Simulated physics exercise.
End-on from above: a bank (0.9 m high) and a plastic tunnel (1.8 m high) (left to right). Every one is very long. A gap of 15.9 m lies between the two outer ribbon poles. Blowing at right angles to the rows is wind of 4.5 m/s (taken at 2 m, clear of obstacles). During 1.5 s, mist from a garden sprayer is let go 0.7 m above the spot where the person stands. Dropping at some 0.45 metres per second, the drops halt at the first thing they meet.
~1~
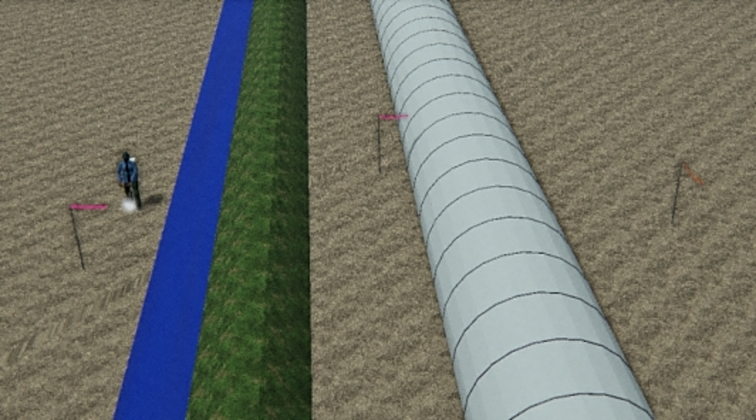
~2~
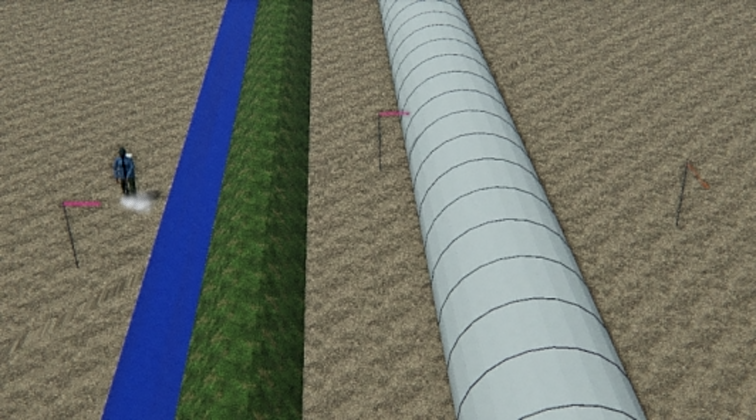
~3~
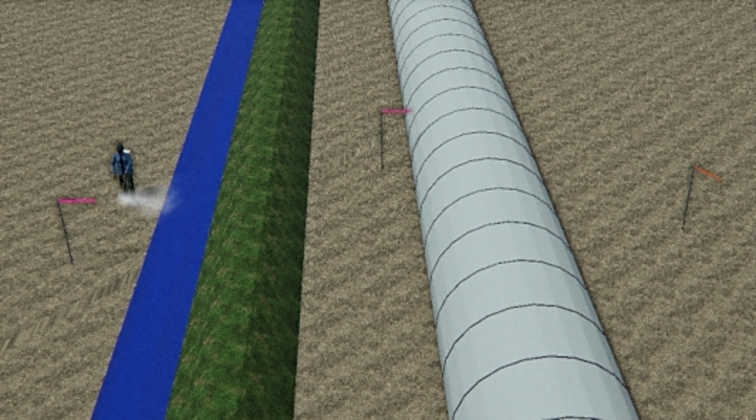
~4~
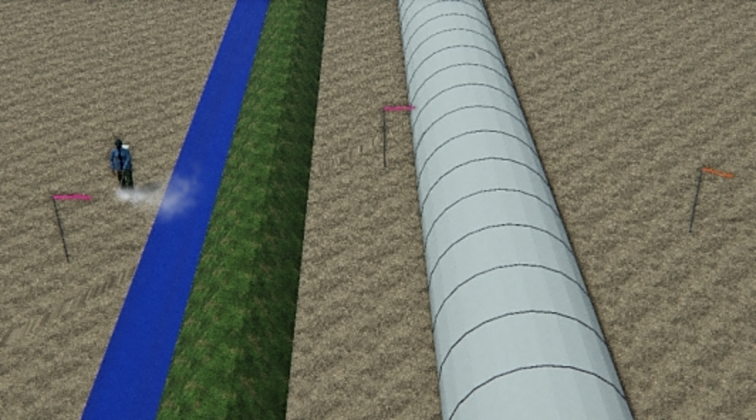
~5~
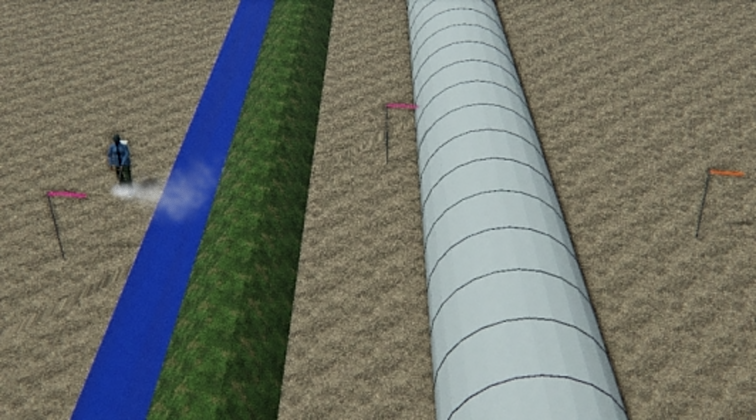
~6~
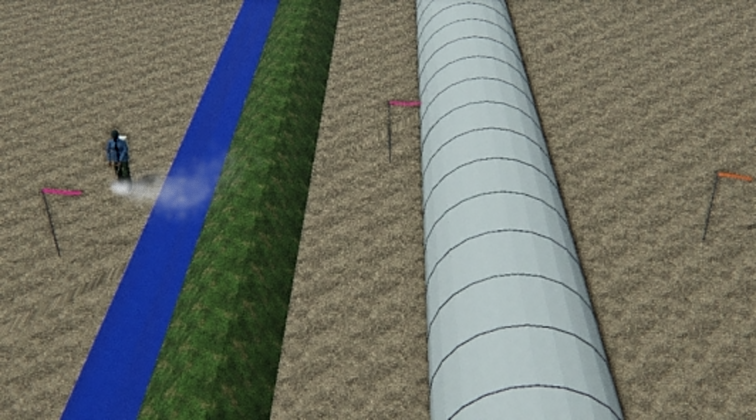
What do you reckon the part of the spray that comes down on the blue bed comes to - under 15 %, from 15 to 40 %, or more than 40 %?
Roughly from 15 to 40 %, I reckon.
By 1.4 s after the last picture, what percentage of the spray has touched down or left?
I'd put it close to 50 %.
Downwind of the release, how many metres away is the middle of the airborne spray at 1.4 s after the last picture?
About 4.0 m.
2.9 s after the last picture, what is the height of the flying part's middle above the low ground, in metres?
Middle height: Approx. 1.6 m.
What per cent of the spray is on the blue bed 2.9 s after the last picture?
I'd put it at about 30 percent.
Then, 1.4 s after the last picture, 48 % is no longer flying here, and 27 % lies on the blue bed; the middle of what still flies is 1.1 m above the low ground, near (263, 172).
Then, 2.9 s after the last picture, 67 % is no longer flying here, and 31 % lies on the blue bed; the middle of what still flies is 1.6 m above the low ground, near (431, 153).
Then, 6.9 s after the last picture, 87 % is no longer flying here, and 31 % lies on the blue bed.
Then, 18.9 s after the last picture, 100 % is no longer flying here, and 31 % lies on the blue bed.
Then, 43.9 s after the last picture, 100 % is no longer flying here, and 31 % lies on the blue bed.
